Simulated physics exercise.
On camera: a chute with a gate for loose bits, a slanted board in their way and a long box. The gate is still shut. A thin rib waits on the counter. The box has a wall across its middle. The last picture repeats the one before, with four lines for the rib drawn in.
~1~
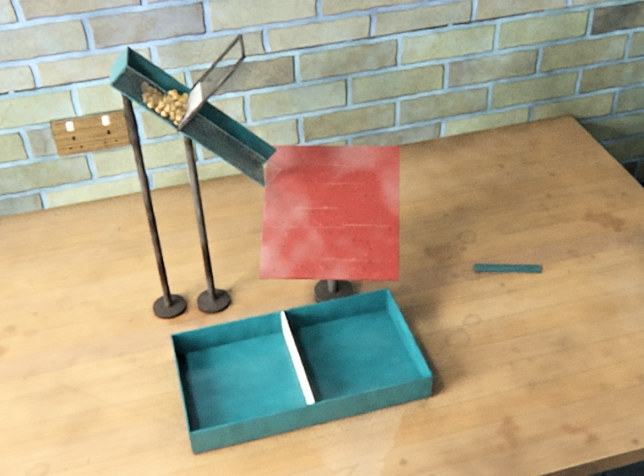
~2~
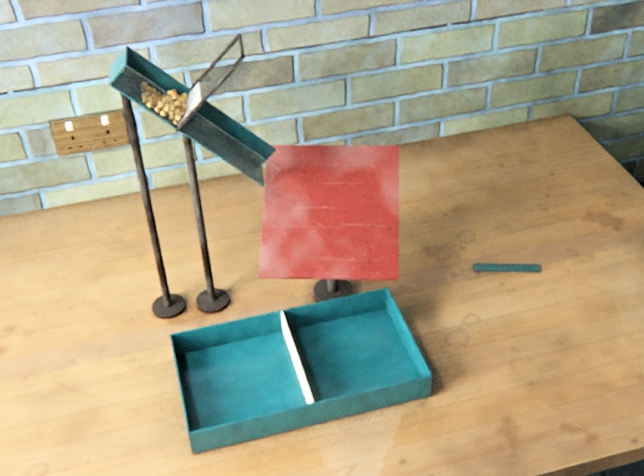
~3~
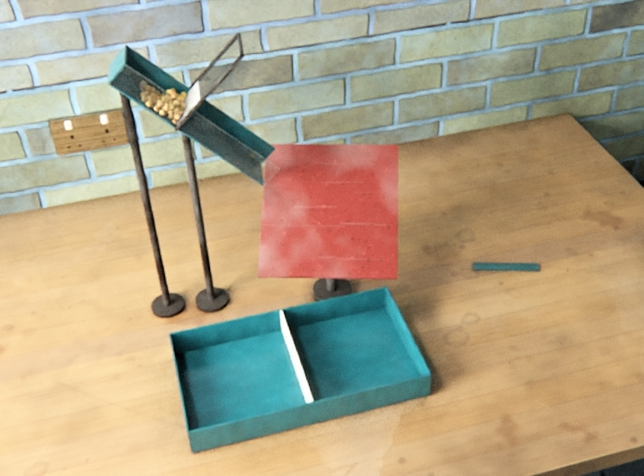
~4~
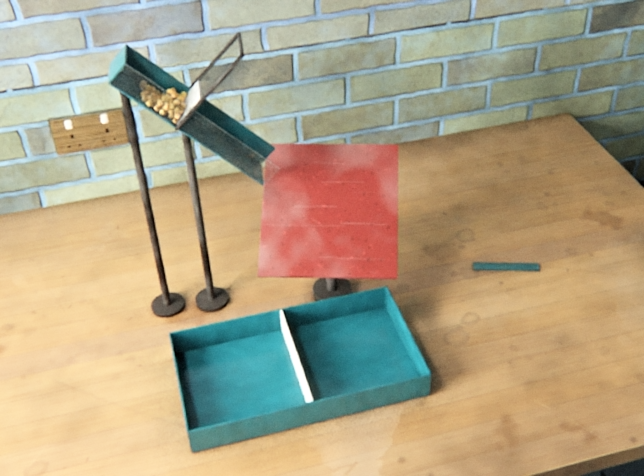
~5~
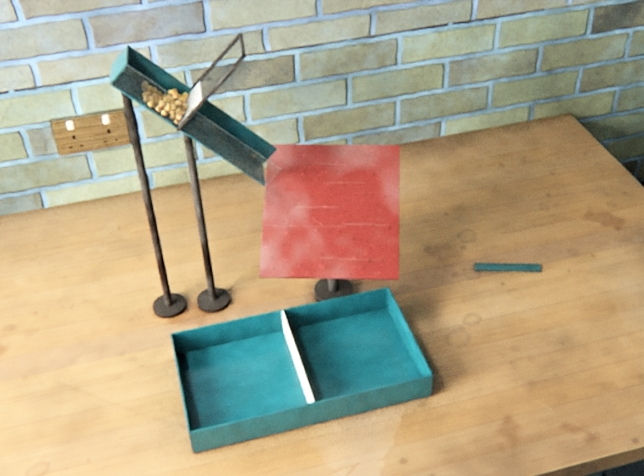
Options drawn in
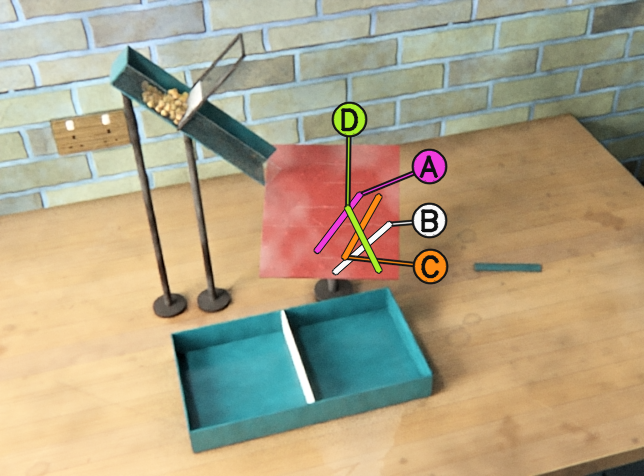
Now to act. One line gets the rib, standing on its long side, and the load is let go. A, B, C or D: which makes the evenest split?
Choose A.
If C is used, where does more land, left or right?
The right half.
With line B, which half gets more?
More lands on the right.
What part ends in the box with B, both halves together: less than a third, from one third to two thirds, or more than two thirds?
More than two thirds.
On the marked copy, line A from (359, 195) to (317, 250); line B from (389, 224) to (335, 271); line C from (378, 196) to (344, 257); line D from (347, 208) to (378, 270).
For line A, of what is caught, about two thirds in the left half, about a third in the right.
For line B, of what is caught, a small part in the left half, most in the right.
For line C, of what is caught, a small part in the left half, most in the right.
For line D, of what is caught, a small part in the left half, nearly all in the right.
